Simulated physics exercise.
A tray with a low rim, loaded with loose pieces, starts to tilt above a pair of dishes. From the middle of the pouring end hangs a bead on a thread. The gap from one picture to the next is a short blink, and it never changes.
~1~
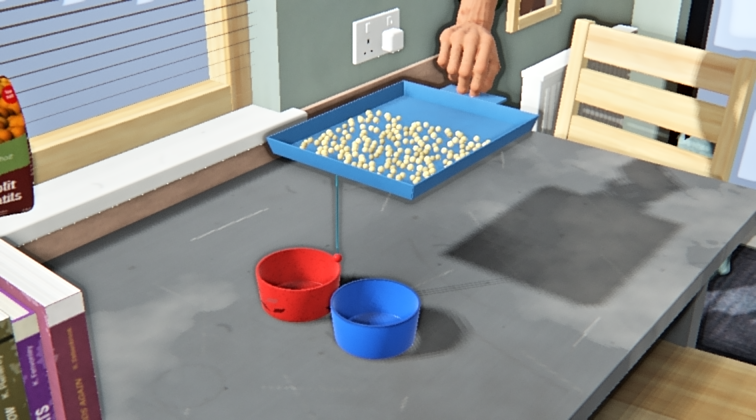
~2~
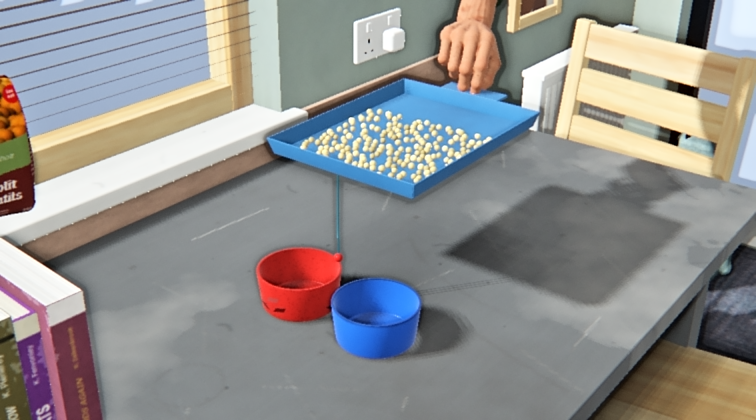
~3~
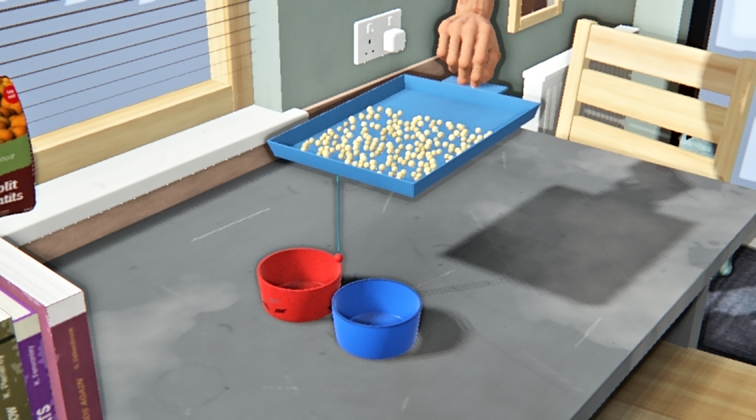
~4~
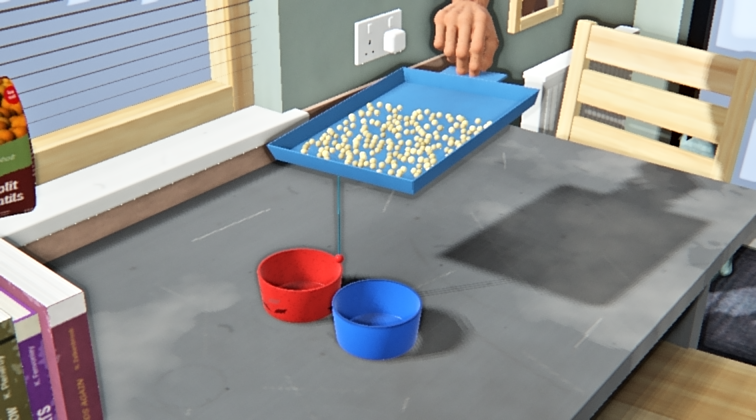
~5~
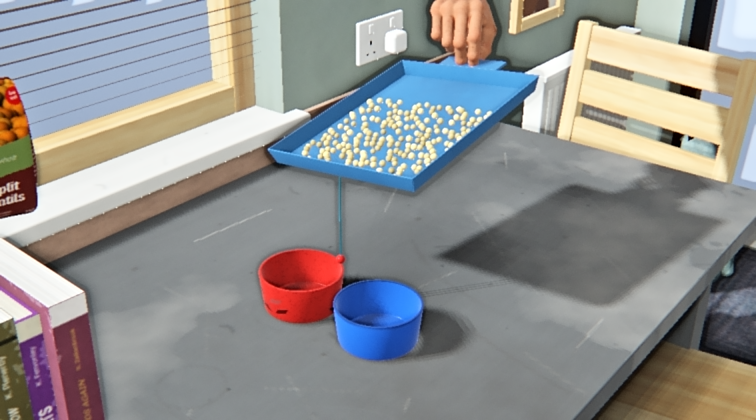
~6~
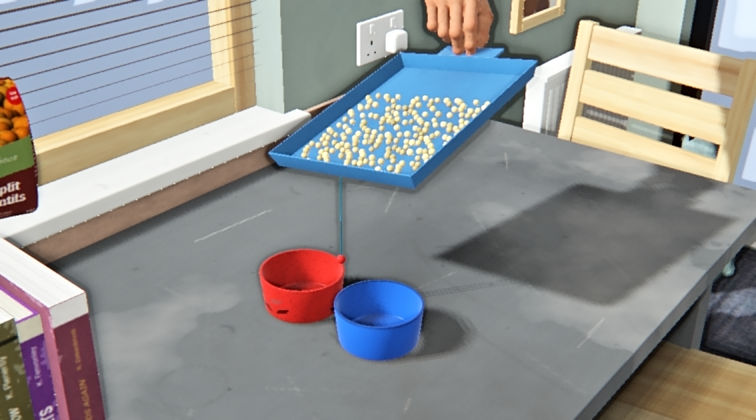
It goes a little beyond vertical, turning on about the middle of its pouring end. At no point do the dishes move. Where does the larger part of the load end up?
The larger part ends up in the left dish.
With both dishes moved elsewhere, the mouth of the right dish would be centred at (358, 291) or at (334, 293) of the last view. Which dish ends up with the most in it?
Well, the first try goes to the leftward dish and the second to the leftward dish.
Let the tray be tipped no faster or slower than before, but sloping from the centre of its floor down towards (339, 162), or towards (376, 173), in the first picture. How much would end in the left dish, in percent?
50 % and 10 %, roughly.
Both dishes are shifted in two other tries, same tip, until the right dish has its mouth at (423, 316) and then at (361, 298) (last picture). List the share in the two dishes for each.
First case 0 in a hundred, second case 50 in a hundred.
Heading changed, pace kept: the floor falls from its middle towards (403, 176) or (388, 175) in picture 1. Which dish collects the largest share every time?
The rightmost dish, then the rightmost dish.
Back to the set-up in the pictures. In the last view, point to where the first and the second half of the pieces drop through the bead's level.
It passes near (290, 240) first and then near (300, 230).
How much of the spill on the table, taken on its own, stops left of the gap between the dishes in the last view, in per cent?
Close to 90 per cent.
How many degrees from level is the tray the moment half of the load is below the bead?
A tilt of roughly 105°.
Soon, tray tipped steeply; nearly all on the tray; a stray few in the air.
A while on, tray tipped right over; most on the tray; a stray few in the left dish; a small part outside both; a small part in the air.
Towards the end, tray tipped past a quarter turn; about a third in the left dish; about two thirds outside both.
Finally, tray tipped past a quarter turn; none in the right dish; about a third in the left dish; about two thirds outside both.
